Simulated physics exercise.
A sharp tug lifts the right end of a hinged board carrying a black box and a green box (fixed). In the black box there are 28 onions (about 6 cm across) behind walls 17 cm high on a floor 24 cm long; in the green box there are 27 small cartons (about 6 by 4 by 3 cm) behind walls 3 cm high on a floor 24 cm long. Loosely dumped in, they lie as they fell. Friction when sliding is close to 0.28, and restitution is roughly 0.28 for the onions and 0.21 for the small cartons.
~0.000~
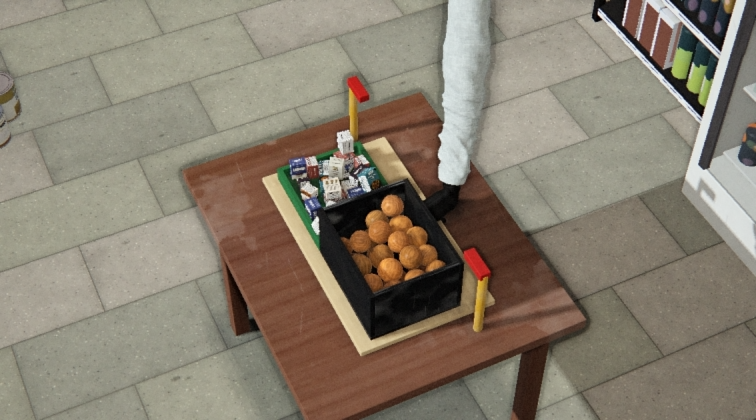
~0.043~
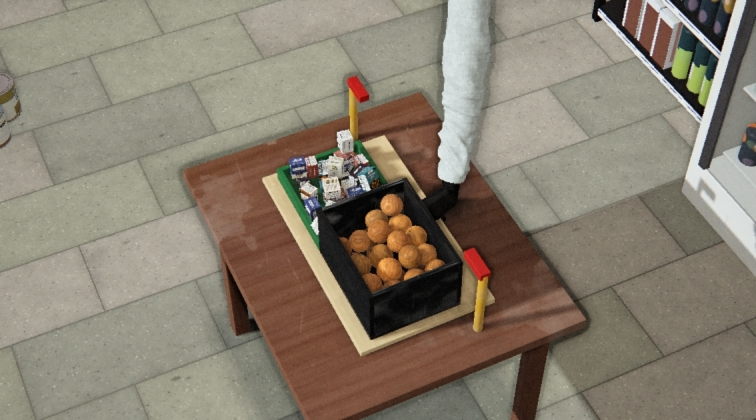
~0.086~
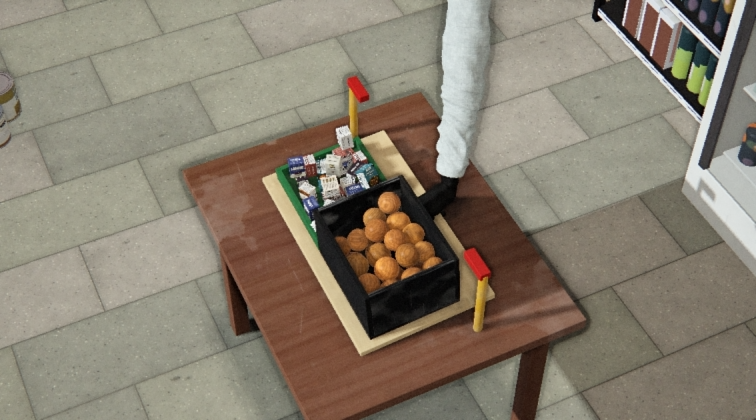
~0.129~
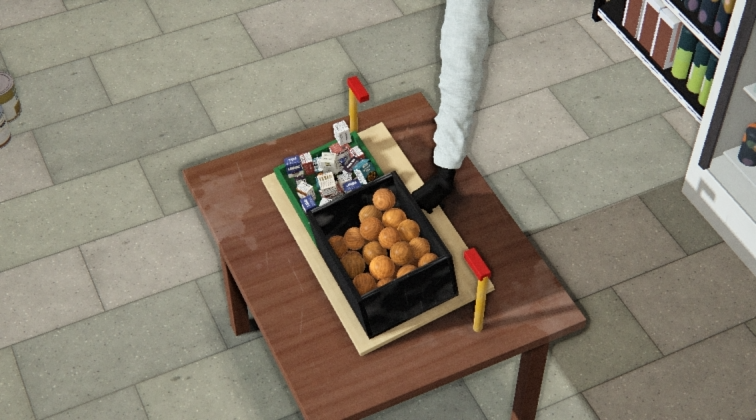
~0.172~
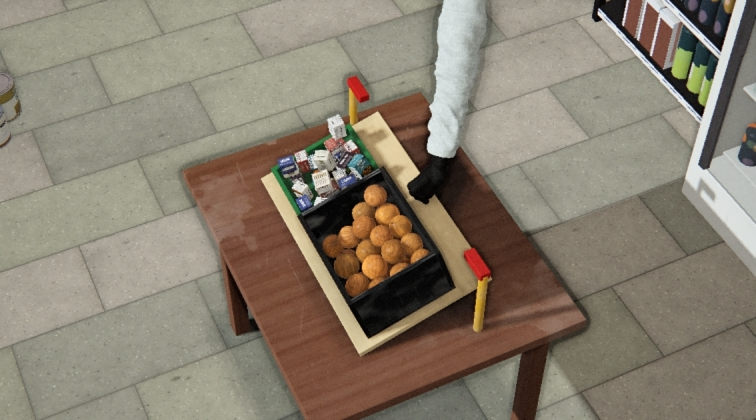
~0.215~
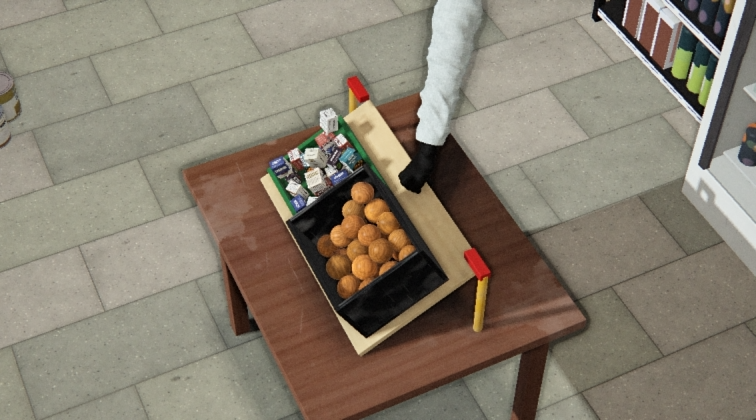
On a wooden table on a tiled floor, a board holds a black box of round orange-brown onions beside a green box of small cartons. A black-gloved hand in a white sleeve raises the board's right side, slowly then more steeply, and both boxes tilt leftward with it, their contents still inside.
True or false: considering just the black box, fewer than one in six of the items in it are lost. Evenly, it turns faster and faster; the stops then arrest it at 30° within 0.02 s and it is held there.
True.
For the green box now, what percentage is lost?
I'd put the green box at some 40 per cent.
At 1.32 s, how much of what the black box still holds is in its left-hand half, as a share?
80 per cent, about.
After 0.22 s, the lift is arrested.
After 0.32 s, tilt 30°; 0 of 28 out of the black box and 1 of 27 out of the green box.
After 0.46 s, tilt 30°; 0 of 28 out of the black box and 2 of 27 out of the green box.
After 0.72 s, tilt 30°; 0 of 28 out of the black box and 9 of 27 out of the green box.
Outcome (at 1.32 s), 0 of 28 out of the black box and 11 of 27 out of the green box. Asked share, 0 of 28, 0 per cent.
